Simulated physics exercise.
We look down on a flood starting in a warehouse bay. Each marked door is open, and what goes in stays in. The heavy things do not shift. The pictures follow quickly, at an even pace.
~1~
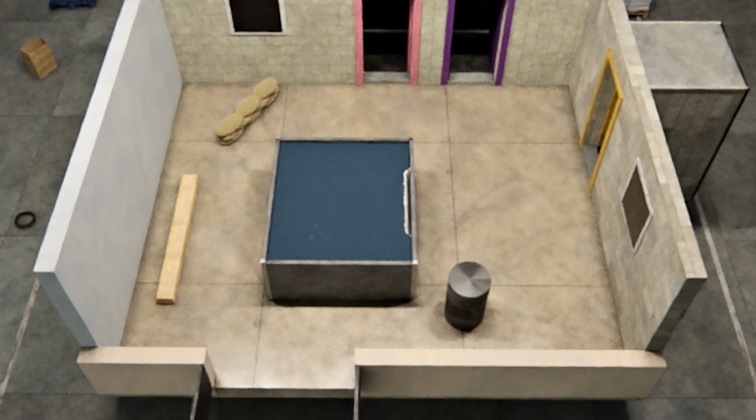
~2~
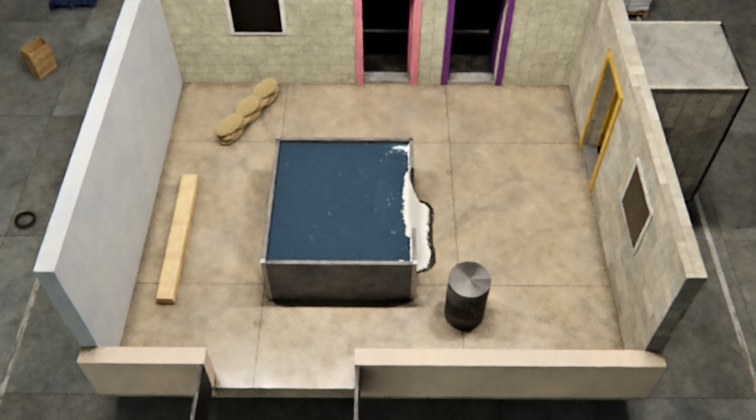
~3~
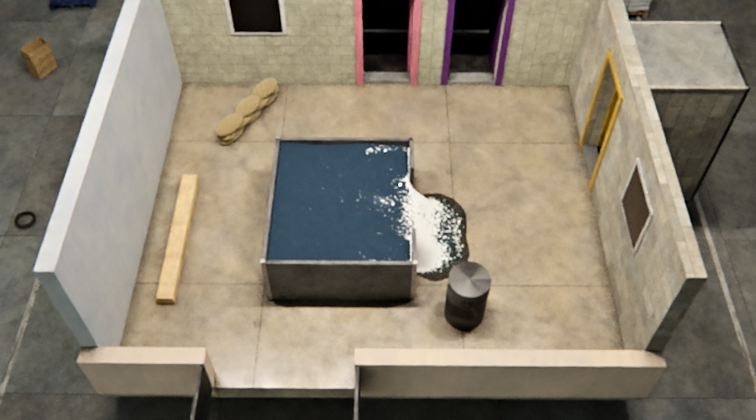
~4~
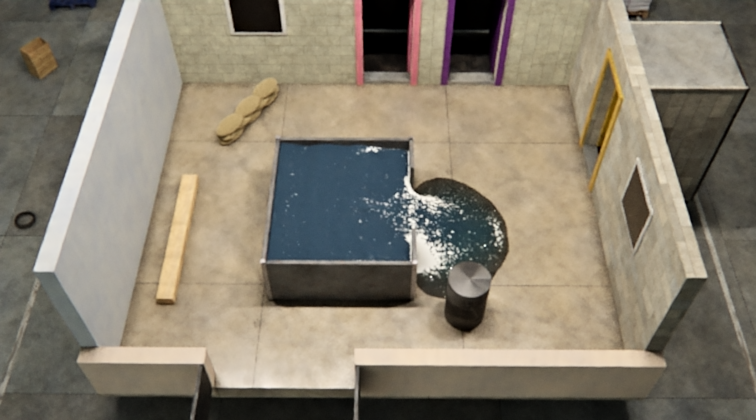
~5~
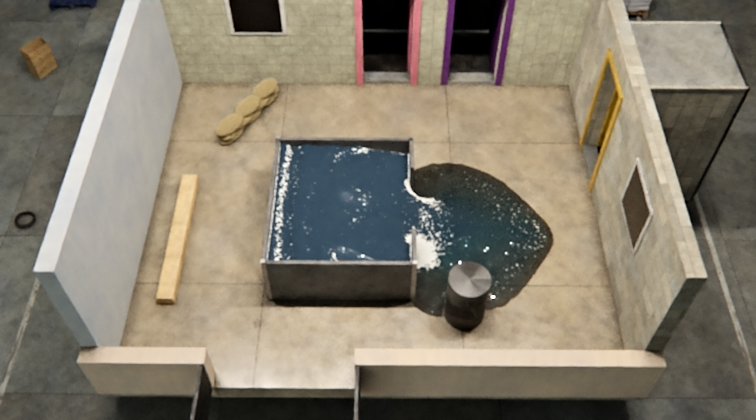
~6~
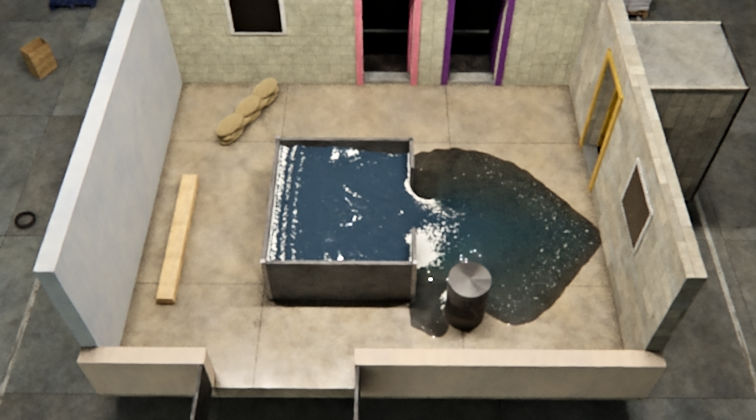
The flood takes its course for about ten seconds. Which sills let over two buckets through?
The yellow door lets in a lot; the pink door admits no more than that; the purple door lets in a lot.
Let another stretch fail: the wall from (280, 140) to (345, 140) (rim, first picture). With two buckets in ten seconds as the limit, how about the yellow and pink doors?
My reading: Yellow door passes that mark; pink door is over.
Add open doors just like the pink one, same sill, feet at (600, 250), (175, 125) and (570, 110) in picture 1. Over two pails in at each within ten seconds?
One after the other: Passes that mark, keeps below it, lets more in.
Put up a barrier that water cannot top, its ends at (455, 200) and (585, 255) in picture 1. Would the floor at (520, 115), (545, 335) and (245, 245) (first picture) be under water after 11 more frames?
One after the other: Under water, wet, clear.
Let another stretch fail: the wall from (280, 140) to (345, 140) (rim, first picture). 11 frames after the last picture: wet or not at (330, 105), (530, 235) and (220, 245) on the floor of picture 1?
In that order: Awash, clear, dry.
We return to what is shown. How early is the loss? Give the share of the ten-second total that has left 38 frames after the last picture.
Near 60 in a hundred.
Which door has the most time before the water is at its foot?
The pink door.
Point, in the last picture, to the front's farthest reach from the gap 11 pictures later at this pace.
I would point to (562, 87).
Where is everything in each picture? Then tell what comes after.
The first frame shows still water in the open tank at (342, 200).
In the second frame, water pours out at (410, 224) and has run to (423, 267).
In the third frame, the front is at a hidden place, out from the gap at (410, 224).
In the fourth frame, water pours out at (410, 225) and has run to (502, 252).
In the fifth frame, water pours out at (410, 225) and has run to (548, 237).
In the sixth frame, the front is at (596, 235), out from the gap at (410, 224).
A moment on, water covers 30 % of the floor; the yellow door under two buckets in, the pink door not reached, the purple door not reached.
Next, water covers 35 % of the floor; the yellow door far over two buckets in, the pink door not reached, the purple door not reached.
Then, water covers 50 % of the floor; the yellow door far over two buckets in, the pink door wet at the sill, nothing in, the purple door under two buckets in.
Later, water covers 90 % of the floor; the yellow door far over two buckets in, the pink door wet at the sill, nothing in, the purple door under two buckets in.
In the end, water covers 95 % of the floor; the yellow door far over two buckets in, the pink door wet at the sill, nothing in, the purple door over two buckets in.
